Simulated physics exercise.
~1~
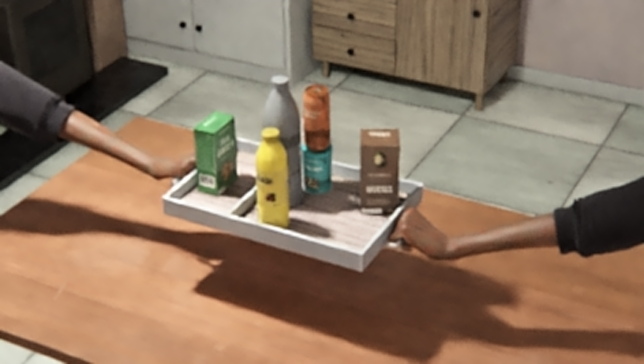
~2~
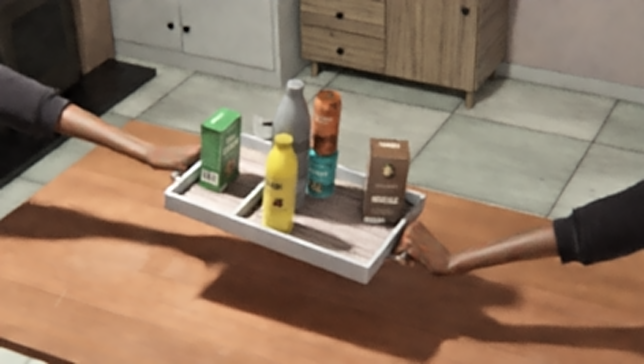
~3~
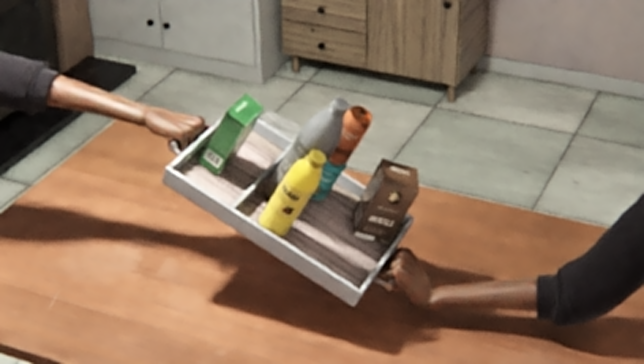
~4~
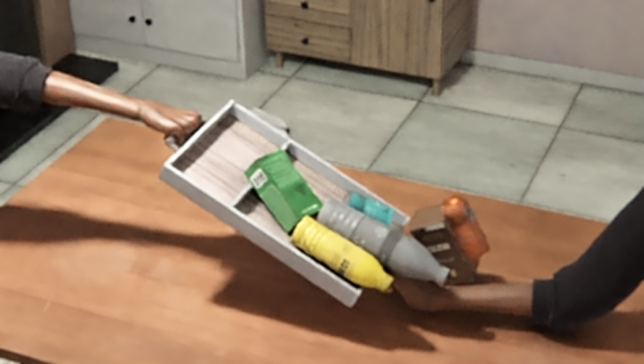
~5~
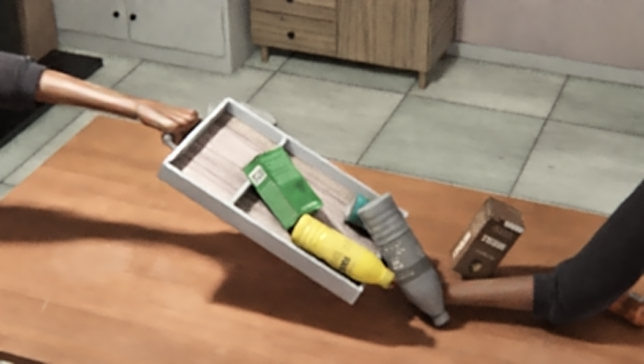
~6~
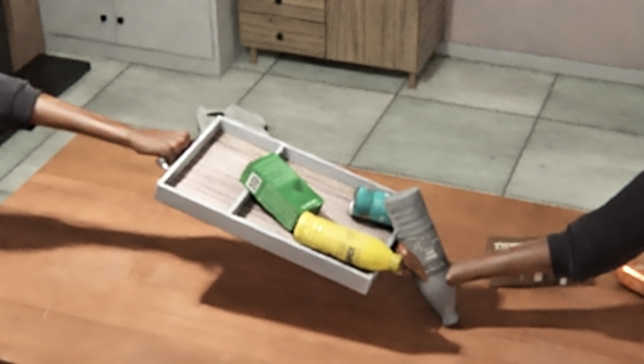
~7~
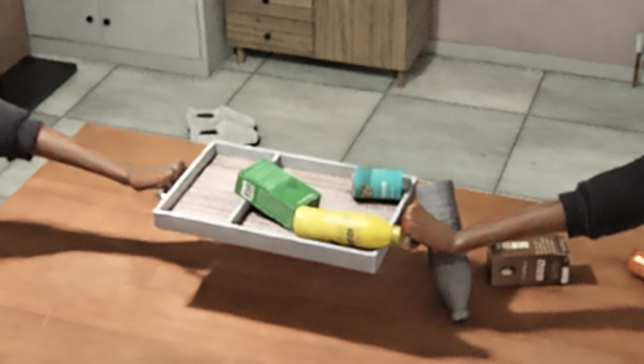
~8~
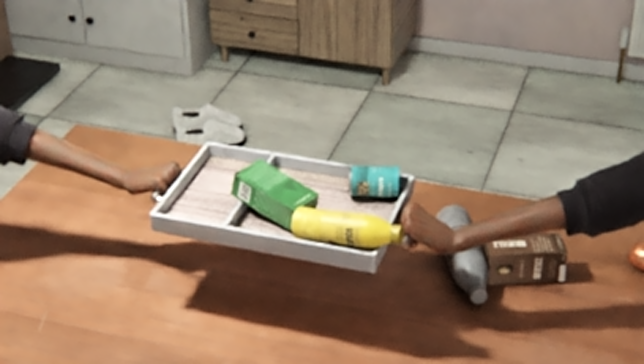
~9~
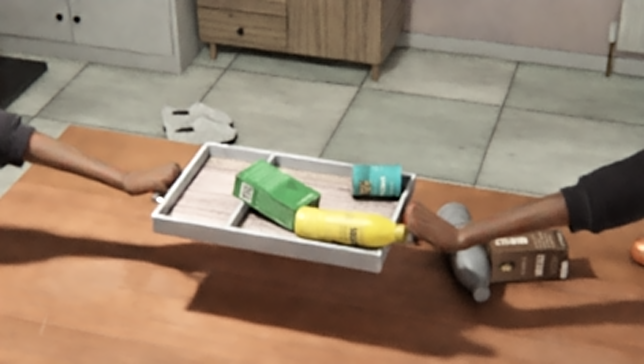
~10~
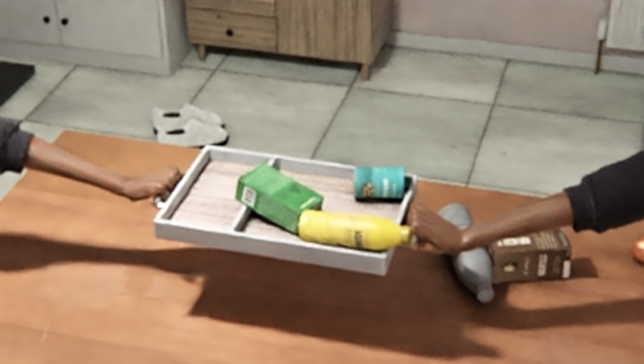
A hand-held tray tips right, spilling three items and leaving three toppled as it levels.
